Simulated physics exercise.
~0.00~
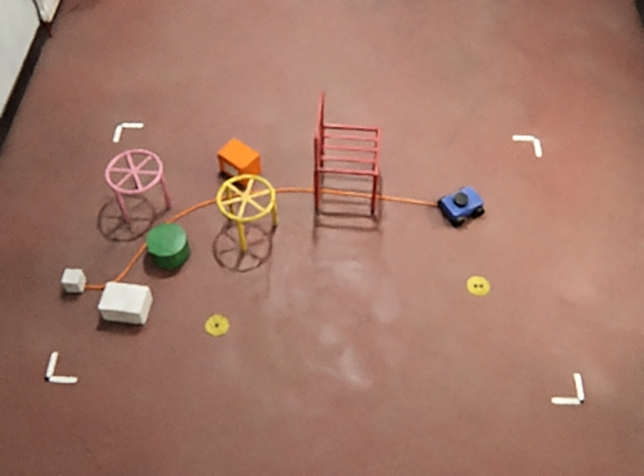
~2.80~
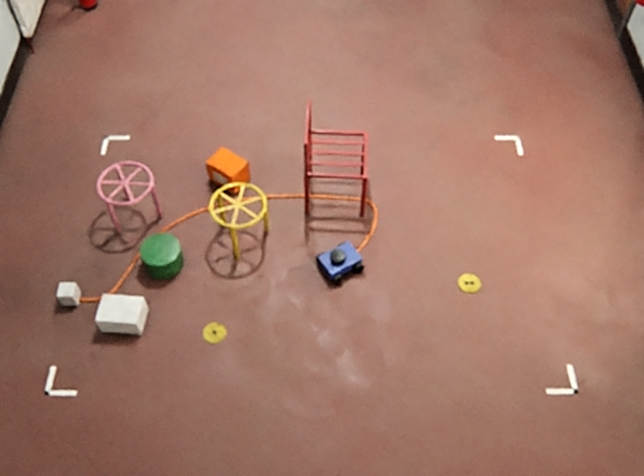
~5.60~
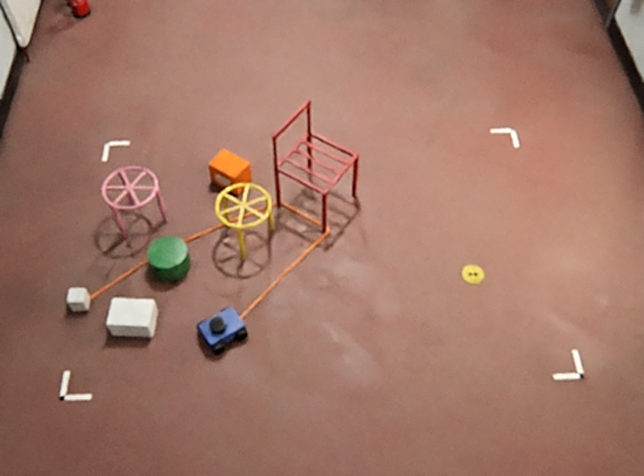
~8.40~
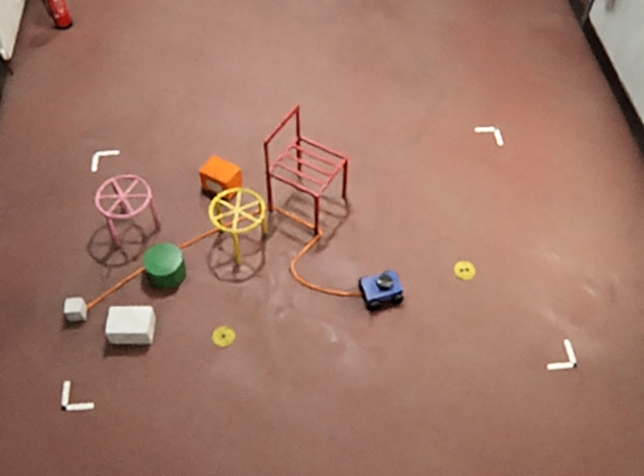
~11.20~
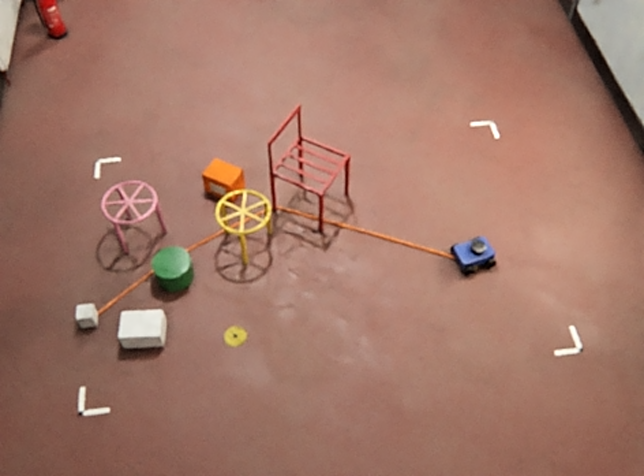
In this clip, a small blue cart towing an orange cord drives left past stools, a tub and boxes on a hallway floor, and the red chair turns and shifts left; the cart then drives right to the other yellow mark, ending with the cord drawn nearly straight behind it.
